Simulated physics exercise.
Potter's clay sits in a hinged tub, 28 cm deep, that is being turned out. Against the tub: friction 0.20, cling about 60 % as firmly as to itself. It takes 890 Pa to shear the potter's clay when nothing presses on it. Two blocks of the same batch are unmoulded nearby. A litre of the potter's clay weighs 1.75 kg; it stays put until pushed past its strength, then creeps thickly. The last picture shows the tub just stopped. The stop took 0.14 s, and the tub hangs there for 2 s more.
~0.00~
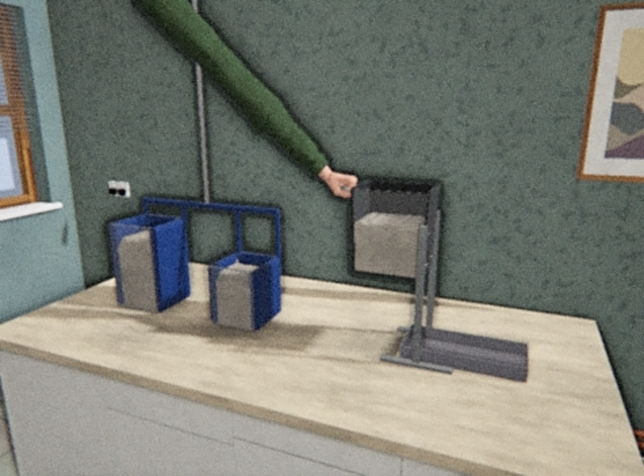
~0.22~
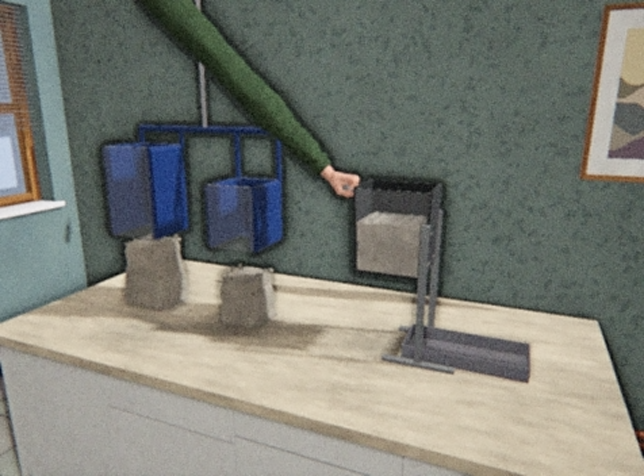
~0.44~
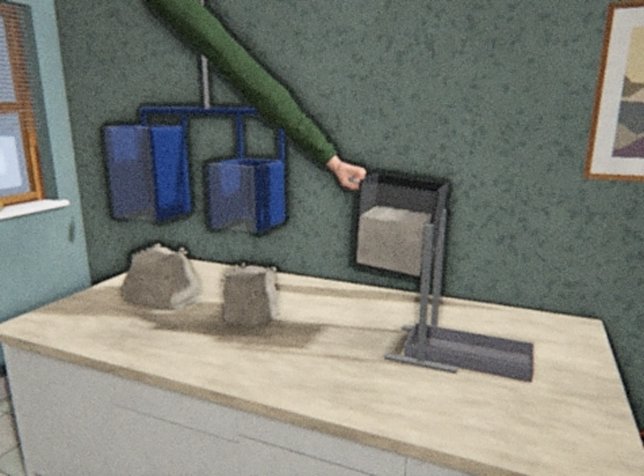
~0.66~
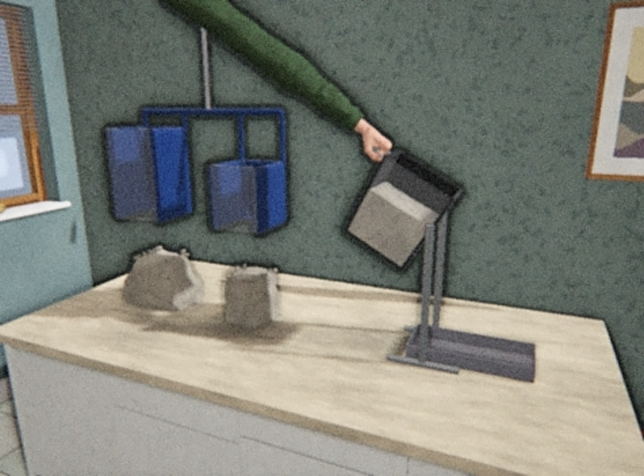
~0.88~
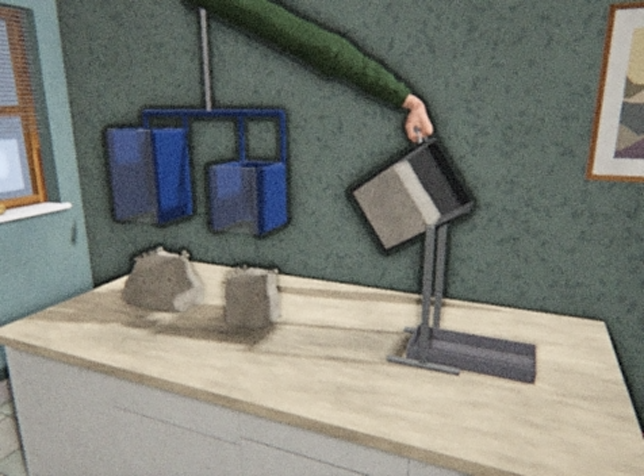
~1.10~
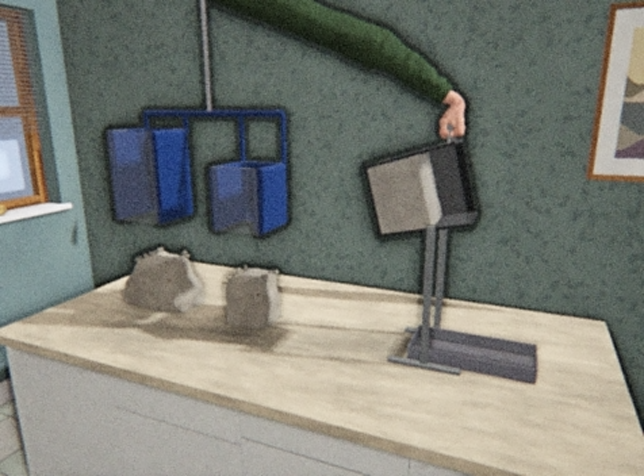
A green-sleeved arm tilting a hinged tub of grey clay rightward, after blue moulds lift off two blocks, the taller one slumping.
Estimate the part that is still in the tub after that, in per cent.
Close to 100 per cent.
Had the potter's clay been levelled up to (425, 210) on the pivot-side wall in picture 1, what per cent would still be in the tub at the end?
Then about 100 %.
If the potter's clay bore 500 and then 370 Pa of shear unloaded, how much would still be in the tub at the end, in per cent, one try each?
In turn about 100 %, 100 %.
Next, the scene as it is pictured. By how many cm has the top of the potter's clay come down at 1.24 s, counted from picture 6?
Some 0 cm.
After 1.24 s, the tub is at 75 degrees and holds 100 %.
After 1.41 s, the tub is at 75 degrees and holds 100 %.
After 1.58 s, the tub is at 75 degrees and holds 100 %.
After 1.75 s, the tub is at 75 degrees and holds 100 %.
After 3.10 s, at the end, the tub is at 75 degrees and holds 100 %.
